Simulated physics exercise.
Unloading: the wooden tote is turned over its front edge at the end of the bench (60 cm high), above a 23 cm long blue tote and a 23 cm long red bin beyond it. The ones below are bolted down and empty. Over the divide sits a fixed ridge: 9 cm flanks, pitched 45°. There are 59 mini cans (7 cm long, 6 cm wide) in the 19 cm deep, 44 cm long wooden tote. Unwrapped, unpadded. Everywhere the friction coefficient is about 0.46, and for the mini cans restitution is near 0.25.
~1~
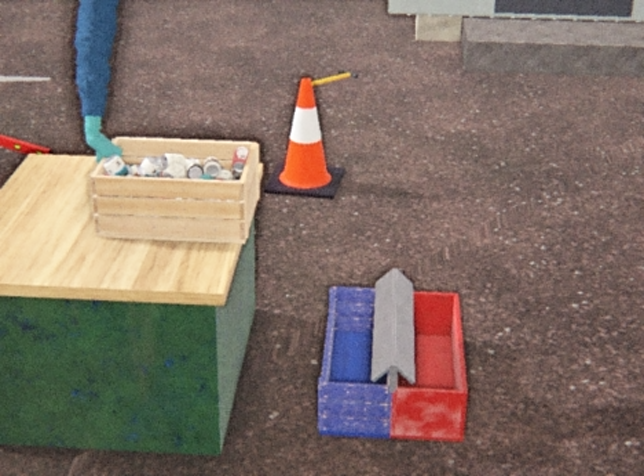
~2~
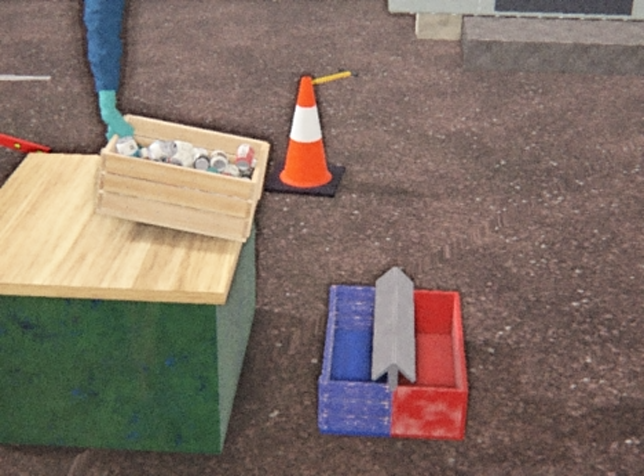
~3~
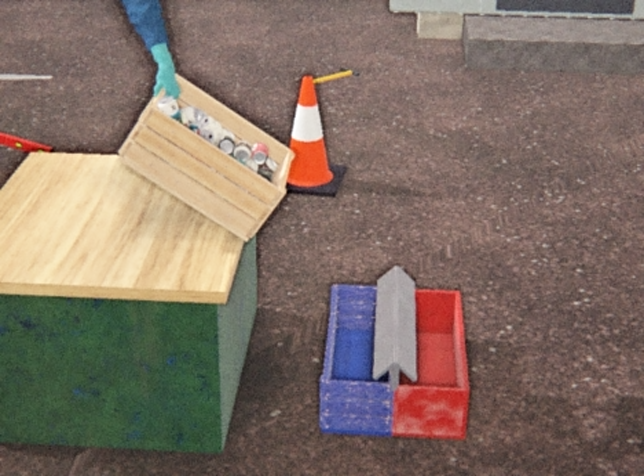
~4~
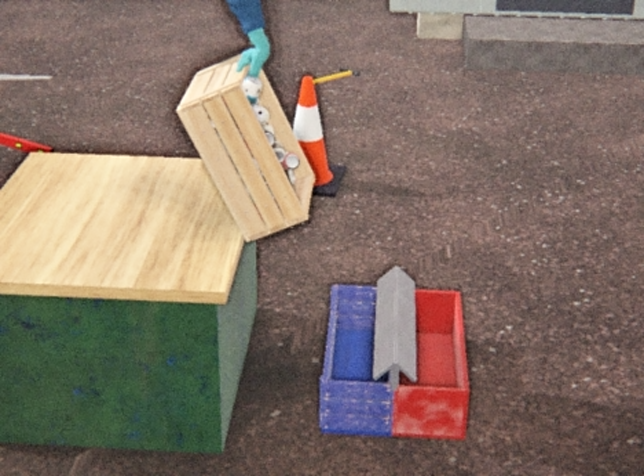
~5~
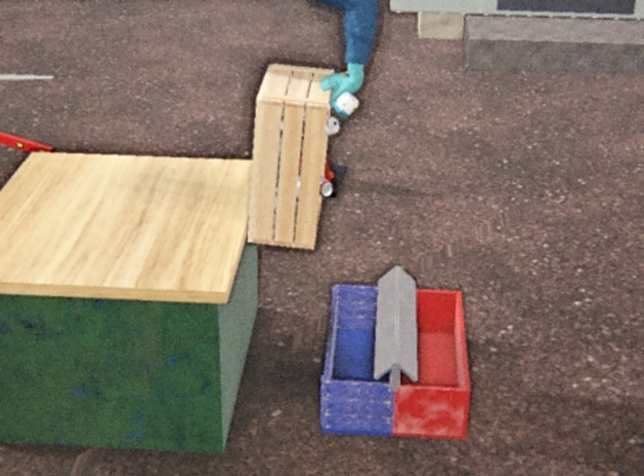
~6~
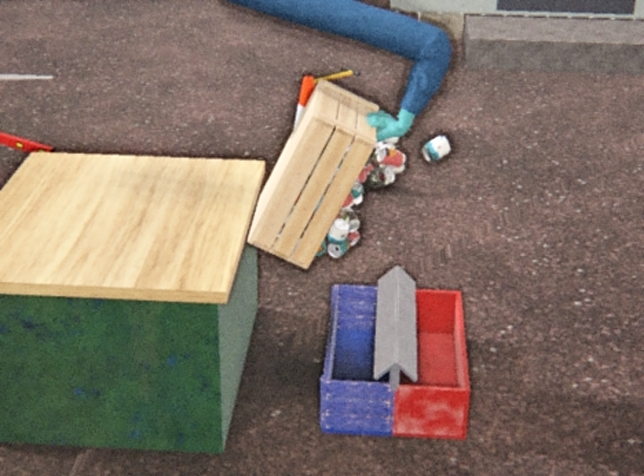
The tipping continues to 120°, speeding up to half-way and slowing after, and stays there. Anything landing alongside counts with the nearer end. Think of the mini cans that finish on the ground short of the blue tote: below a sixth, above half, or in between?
Note: Fewer than a sixth of the mini cans finish up on the ground short of the blue tote.
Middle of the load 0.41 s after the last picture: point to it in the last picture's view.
The centre sits near (419, 365).
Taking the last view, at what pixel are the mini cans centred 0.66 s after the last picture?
Roughly at pixel (434, 374).
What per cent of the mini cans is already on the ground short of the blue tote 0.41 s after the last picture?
I'd put it near 0 in a hundred by then.
Then, 0.10 s after the last picture, tilt 120°; 10 still in the wooden tote and 49 in the air.
Then, 0.23 s after the last picture, tilt 120°; 4 still in the wooden tote, 10 in the blue tote, 5 in the red bin, 3 on the ground beyond the red bin and 37 in the air.
Then, 0.41 s after the last picture, tilt 120°; 1 still in the wooden tote, 17 in the blue tote, 9 in the red bin, 20 on the ground beyond the red bin and 12 in the air.
Outcome (0.66 s after the last picture), 23 in the blue tote, 12 in the red bin and 24 on the ground beyond the red bin. Asked share, 0 of 59, 0 per cent.
